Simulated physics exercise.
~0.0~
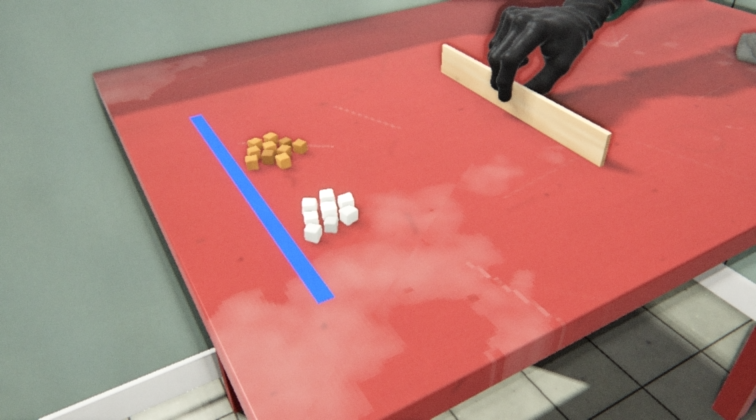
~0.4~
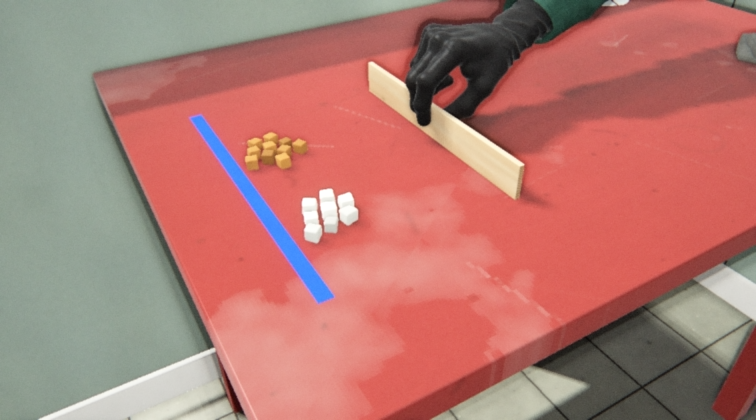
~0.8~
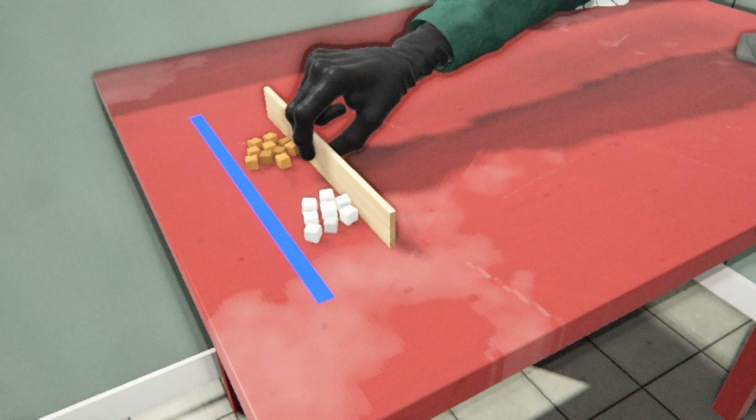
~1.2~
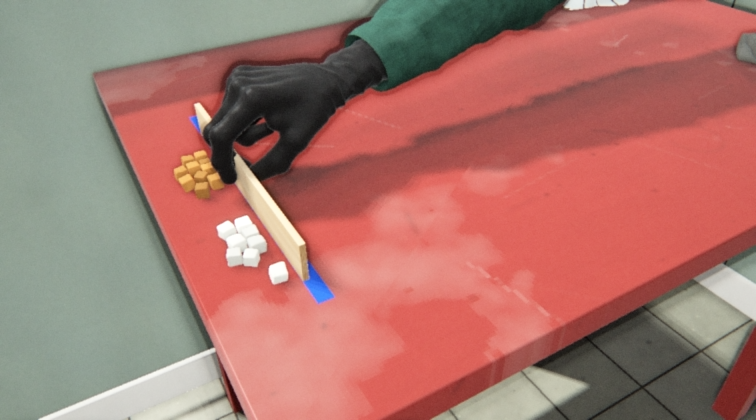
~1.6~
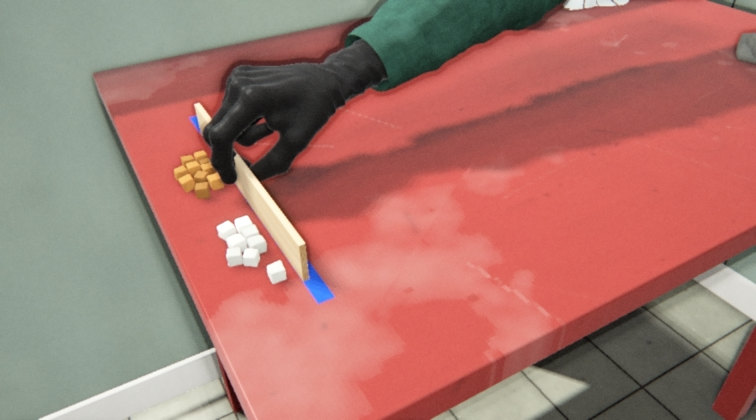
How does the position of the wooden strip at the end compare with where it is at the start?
At the start the strip stands well to the right of the cubes and the blue tape, toward the back of the table. At the end it stands farther left and nearer the front, at the blue tape, with the cubes on its left side.
